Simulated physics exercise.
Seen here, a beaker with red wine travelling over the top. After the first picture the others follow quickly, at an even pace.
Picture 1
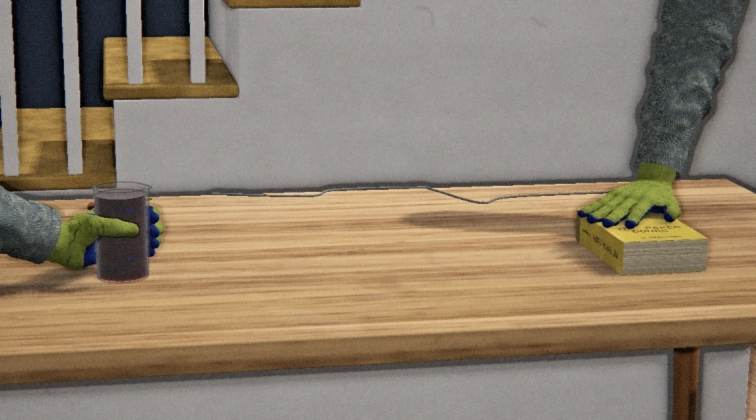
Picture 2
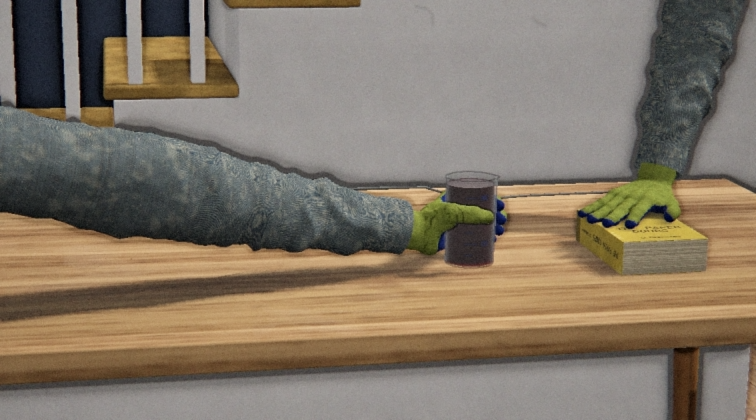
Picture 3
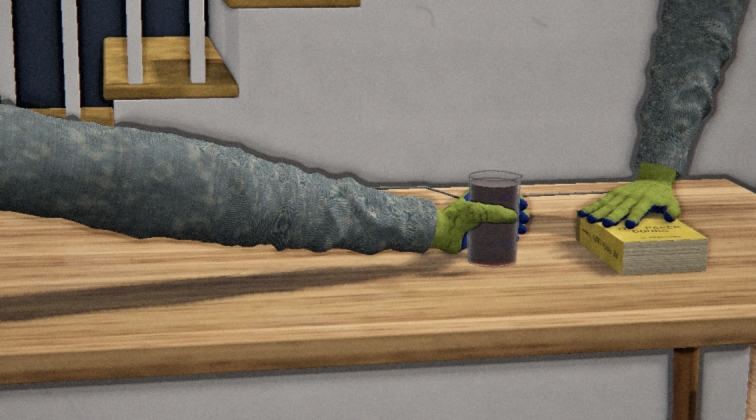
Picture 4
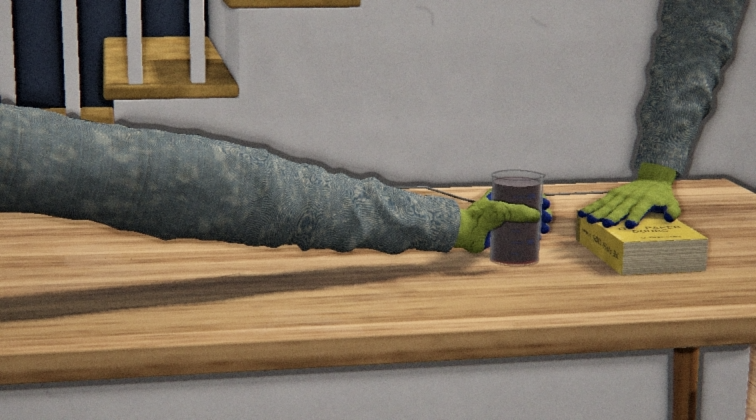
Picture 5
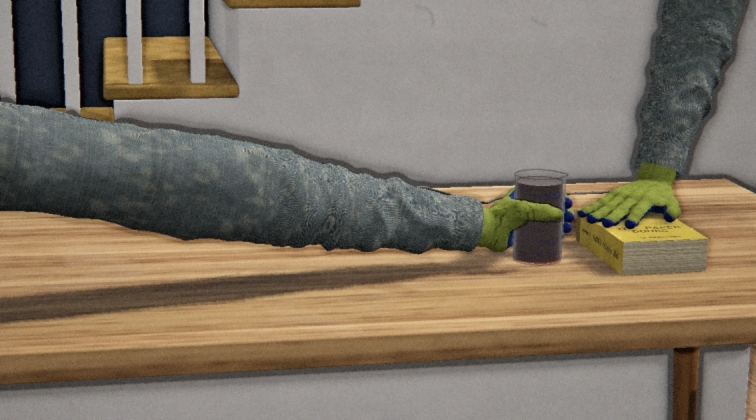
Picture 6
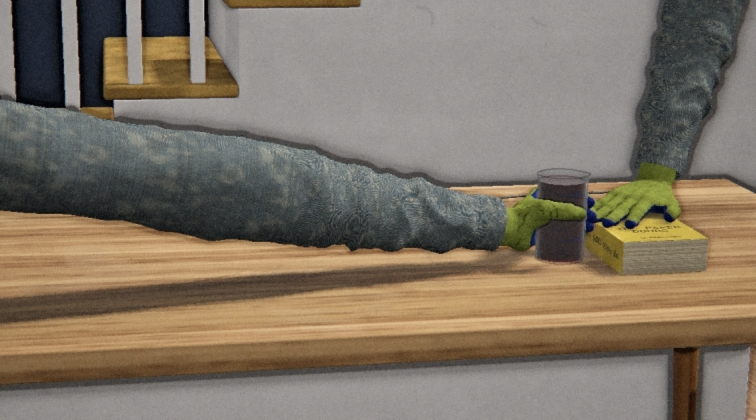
A glass beaker of dark red wine, gripped by a green-gloved hand with blue fingertips, slides from left to right across a striped wooden table, seen from slightly above by a still camera. Behind the table are a pale grey wall and wooden steps with white posts at upper left. The grey-sleeved arm stretches after it, quickly, then in small steps, nearing a thick yellow book under another, motionless gloved hand.
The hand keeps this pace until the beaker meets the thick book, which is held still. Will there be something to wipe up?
It loses some.
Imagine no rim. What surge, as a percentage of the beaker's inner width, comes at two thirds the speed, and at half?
Near 25 and 20 in a hundred.
Shortly, the beaker meets the thick book.
Then, the red wine surges up the wall; it has lost some.
At the finish, the beaker stands at the thick book; it has lost some.
